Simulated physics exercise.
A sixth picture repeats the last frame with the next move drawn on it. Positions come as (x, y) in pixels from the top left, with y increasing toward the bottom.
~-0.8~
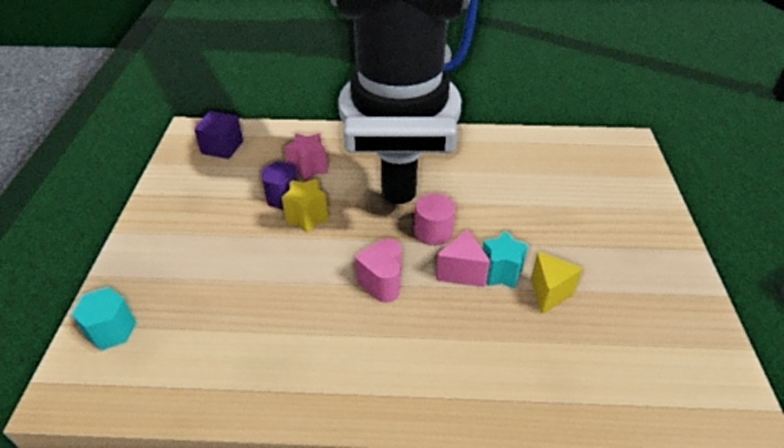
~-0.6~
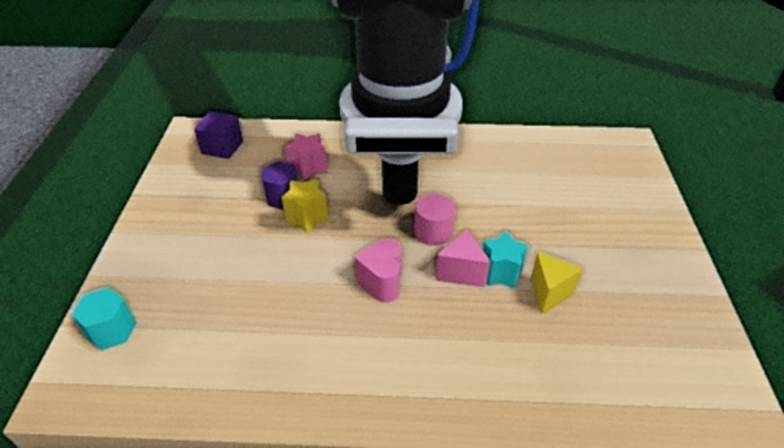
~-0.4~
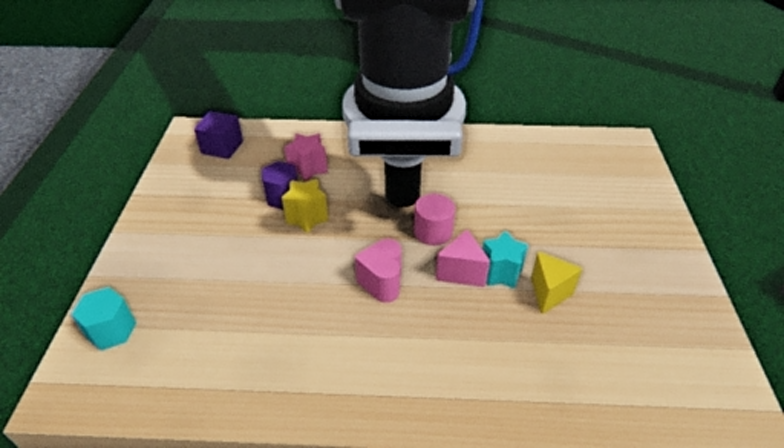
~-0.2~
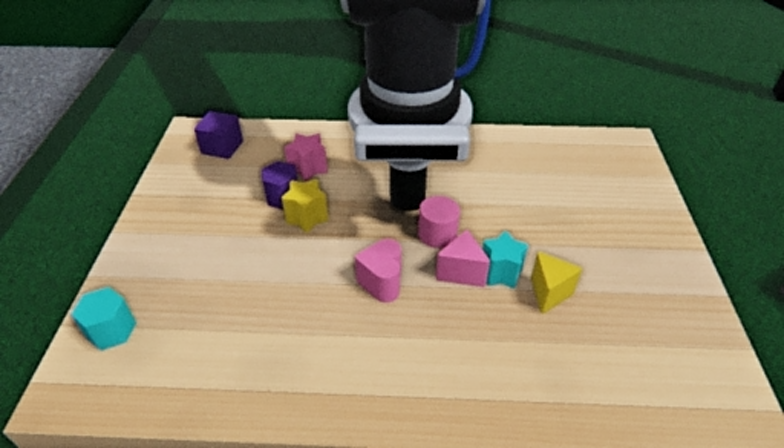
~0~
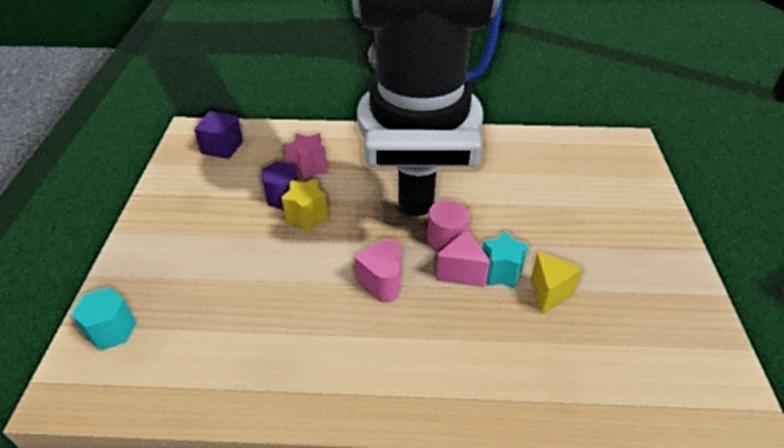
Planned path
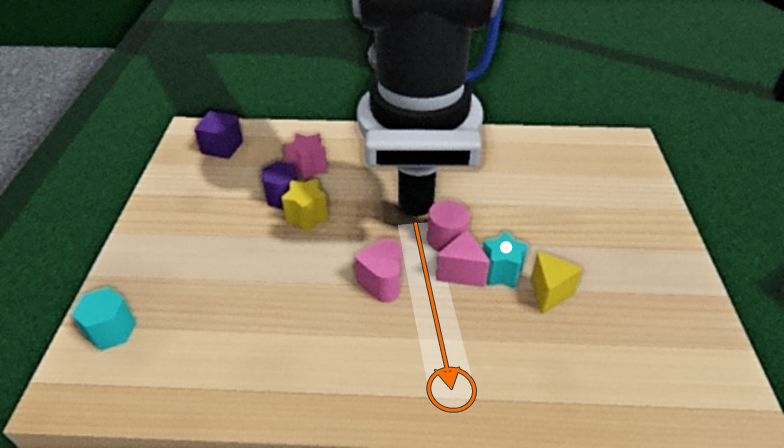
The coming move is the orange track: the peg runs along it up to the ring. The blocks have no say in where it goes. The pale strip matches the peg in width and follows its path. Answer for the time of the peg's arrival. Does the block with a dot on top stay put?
No - that is not the case.
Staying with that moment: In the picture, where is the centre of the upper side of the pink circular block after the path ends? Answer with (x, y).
I'd say the pink circular block ends with its top centre at (464, 228).
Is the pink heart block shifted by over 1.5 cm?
My answer is no.
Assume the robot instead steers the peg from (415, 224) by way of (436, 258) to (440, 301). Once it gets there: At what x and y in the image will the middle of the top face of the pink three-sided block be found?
Near (482, 273).
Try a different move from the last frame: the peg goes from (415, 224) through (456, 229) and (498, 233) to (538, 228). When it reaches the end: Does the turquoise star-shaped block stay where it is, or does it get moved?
Once the path ends, it is somewhere new.
Drawn move, from (415, 224) to (452, 389); the dot is on the turquoise star-shaped block.
On the path given first. One third of the way, peg (427, 252); pink circular block (464, 228); pink three-sided block (477, 254), turned 35° clockwise; turquoise star-shaped block (517, 252), turned 15° anticlockwise.
Two thirds of the way, peg (439, 306); pink circular block (464, 228); pink three-sided block (477, 254), turned 35° clockwise; turquoise star-shaped block (517, 252), turned 15° anticlockwise.
At the end, peg (454, 371); pink heart block still; pink circular block (464, 228); pink three-sided block (477, 254), turned 35° clockwise; turquoise star-shaped block (517, 252), turned 15° anticlockwise.
